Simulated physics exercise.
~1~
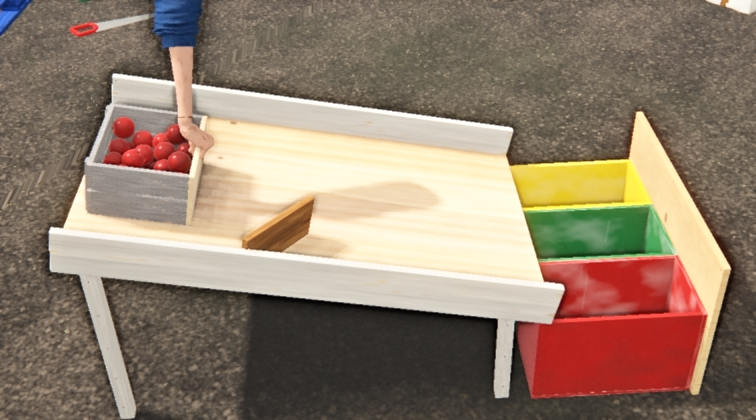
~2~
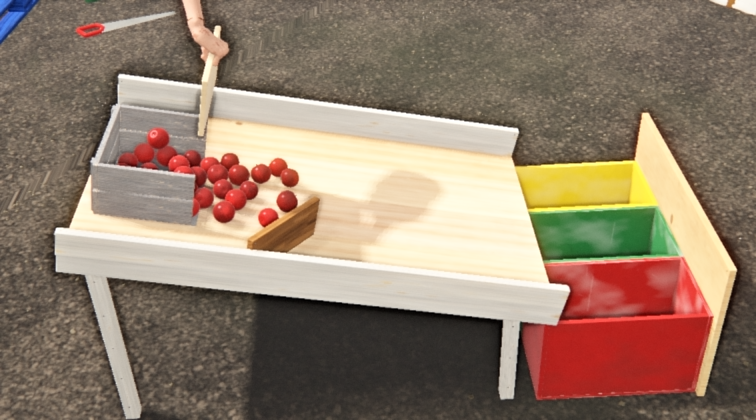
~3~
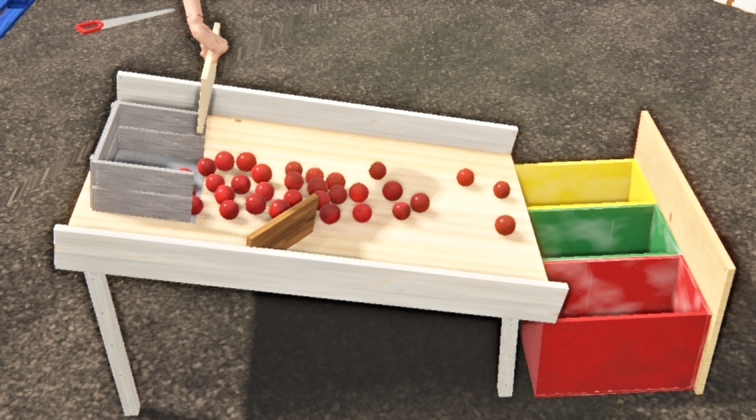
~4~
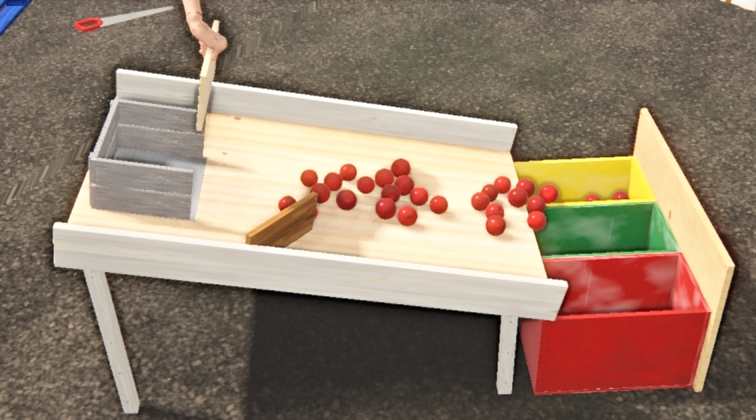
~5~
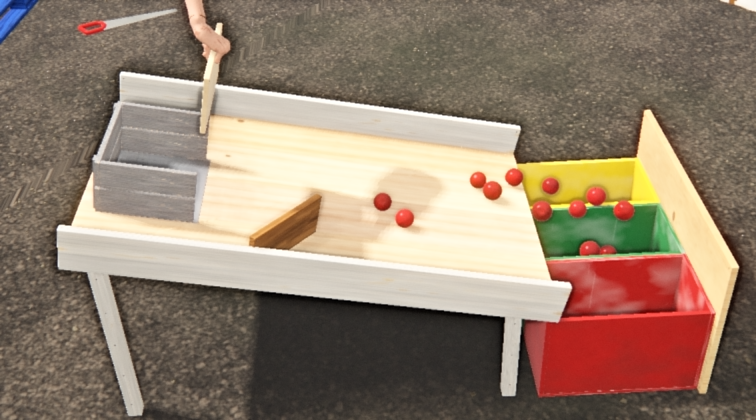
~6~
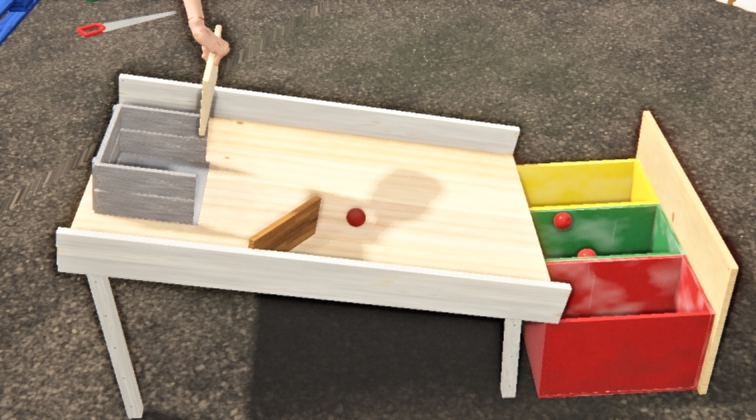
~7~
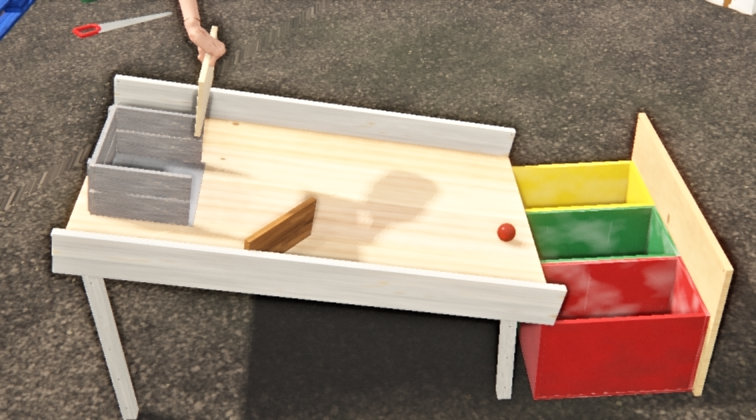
Red apples spill from a grey pen as a hand lifts its wooden gate, rolling right down the sloping table past an angled board and dropping into the yellow and green containers, none visibly entering the red tub, until a single one remains near the table's lower edge.
